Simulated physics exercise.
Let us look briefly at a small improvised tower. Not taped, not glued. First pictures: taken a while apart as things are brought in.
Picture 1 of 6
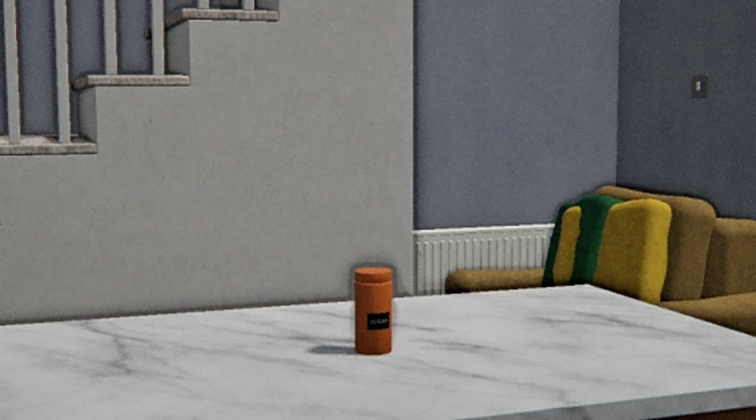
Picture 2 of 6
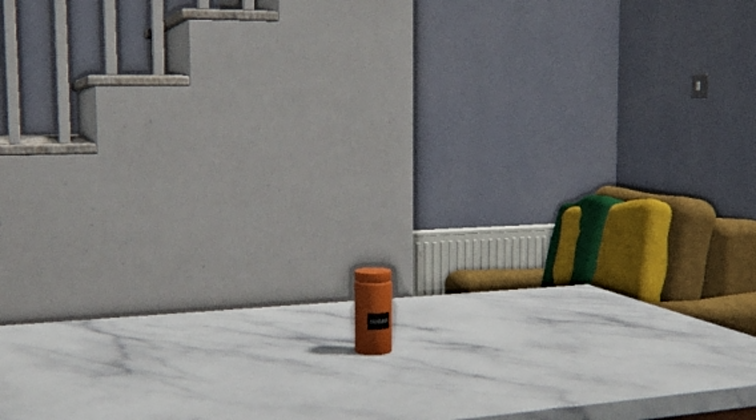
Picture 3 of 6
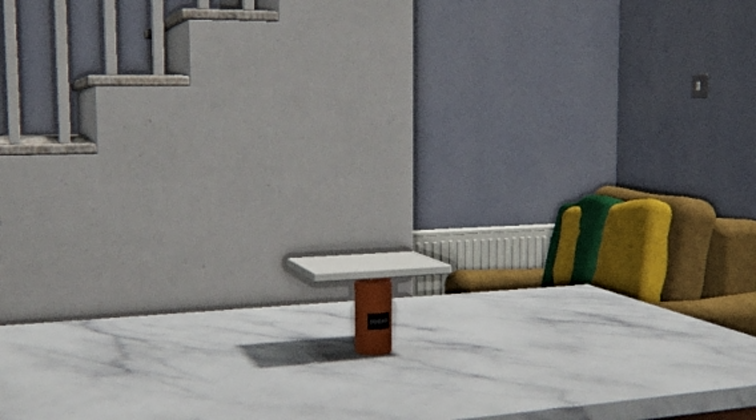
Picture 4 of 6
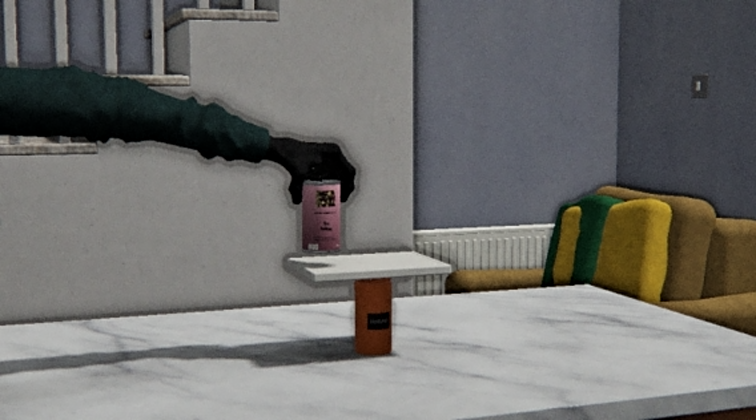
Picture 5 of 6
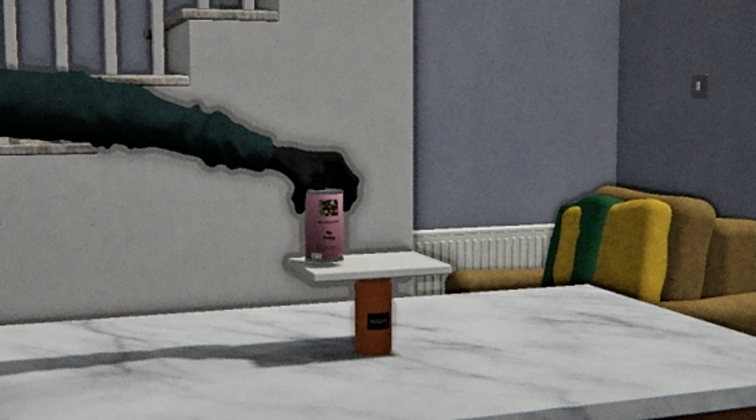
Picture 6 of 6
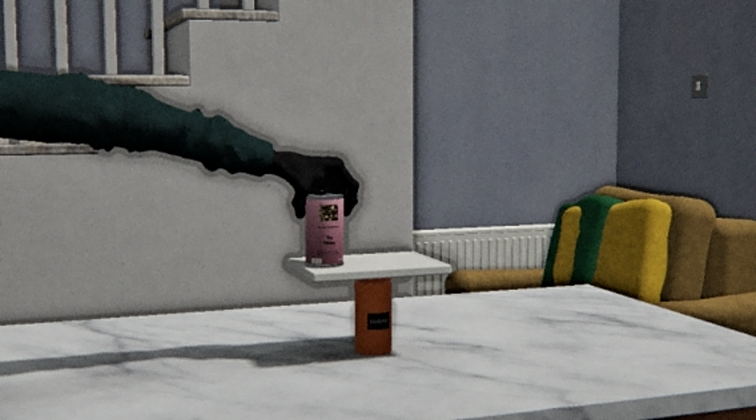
Gloved hand in a dark green sleeve lowering a pink tin onto the left side of a white lid atop an orange canister.
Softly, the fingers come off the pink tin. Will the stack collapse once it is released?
Yes - turns out something tips or drops there.
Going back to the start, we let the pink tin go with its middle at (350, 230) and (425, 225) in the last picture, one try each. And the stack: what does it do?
Result of try one: Collapse; result of try two: Collapse.
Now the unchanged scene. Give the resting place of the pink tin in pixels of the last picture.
I'd say around (271, 345) in the last view.
Then, 0.40 s on from there, pink tin now fallen; white lid on its side.
Then, 0.60 s on from there, white lid now fallen.
In the end, fallen, pink tin and white lid; orange jar unmoved. At the end, from the last picture's camera, pink tin near (271, 345). The stack loses its balance.
